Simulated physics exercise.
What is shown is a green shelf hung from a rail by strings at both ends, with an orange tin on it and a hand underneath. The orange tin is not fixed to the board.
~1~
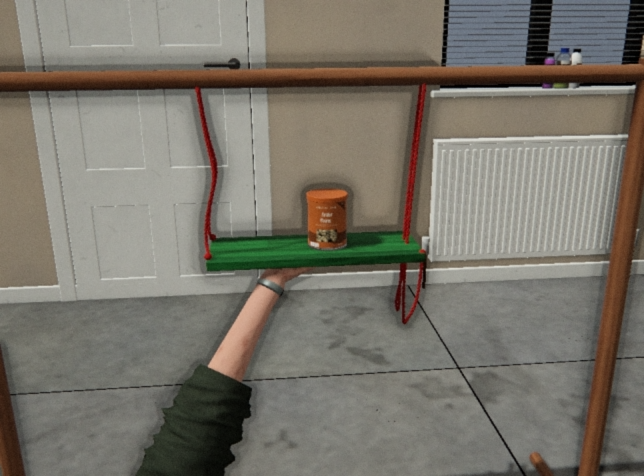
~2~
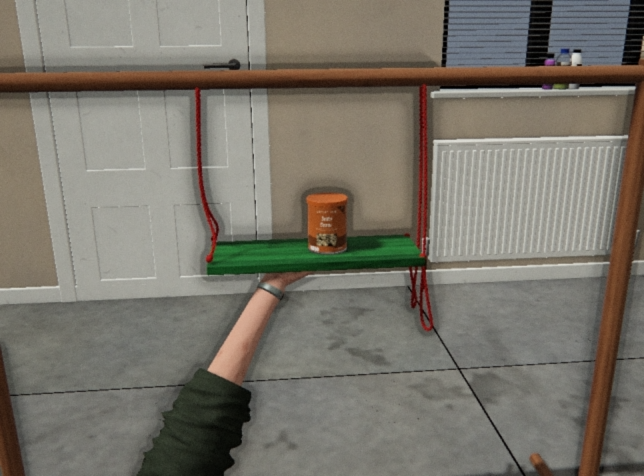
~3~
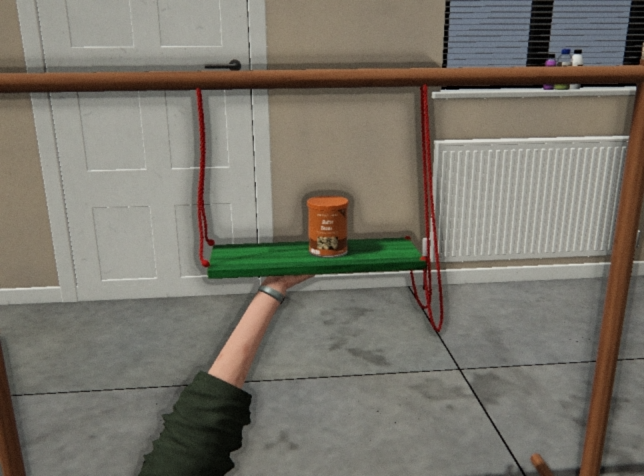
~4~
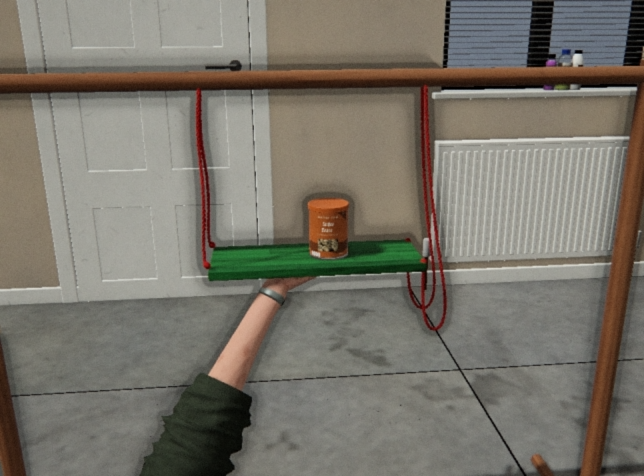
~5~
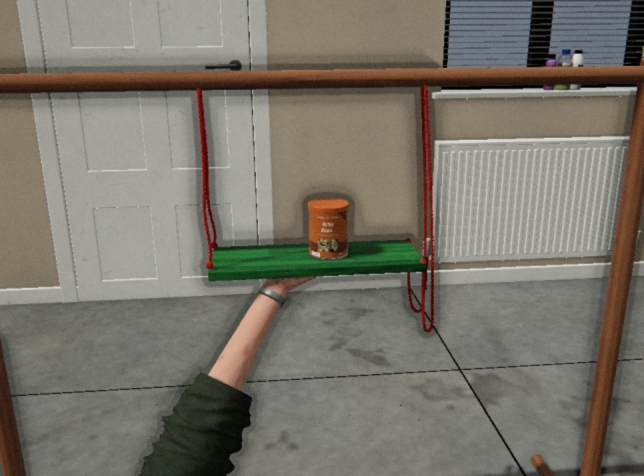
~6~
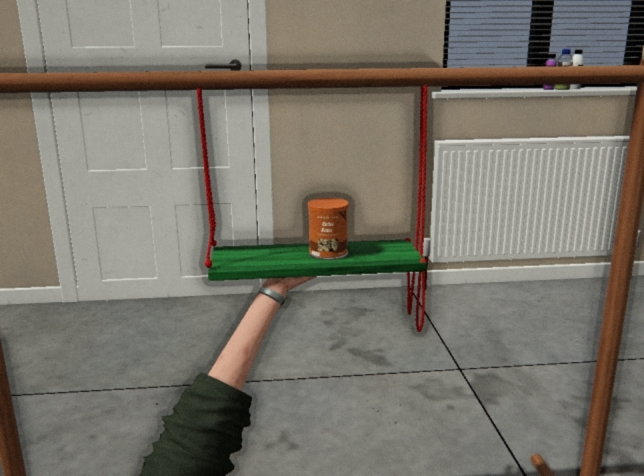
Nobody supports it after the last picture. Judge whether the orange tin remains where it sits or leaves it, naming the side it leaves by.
Chances are it departs rightward from its perch.
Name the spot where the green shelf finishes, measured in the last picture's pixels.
The centre lies at (239, 324).
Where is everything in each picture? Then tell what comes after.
In the first frame, orange tin (327, 219); green shelf (318, 263).
In the second frame, orange tin (327, 223).
In the third frame, orange tin (328, 227).
In the fourth frame, orange tin (329, 229); green shelf (319, 272).
In the fifth frame, orange tin (329, 229).
In the sixth frame, orange tin (328, 229); green shelf (319, 272); left strings almost straight; right strings slack, hanging in a loop.
Then, 0.42 s past the final frame, board tipped 45° down to the right; tin falling near (383, 391).
Then, 0.94 s past the final frame, board tipped 53° down to the right; tin on the floor.
Then, 1.50 s past the final frame, board tipped 48° down to the right; tin on the floor.
When it is over, board tipped 46° down to the right; tin on the floor. The orange tin tumbles from the right end.
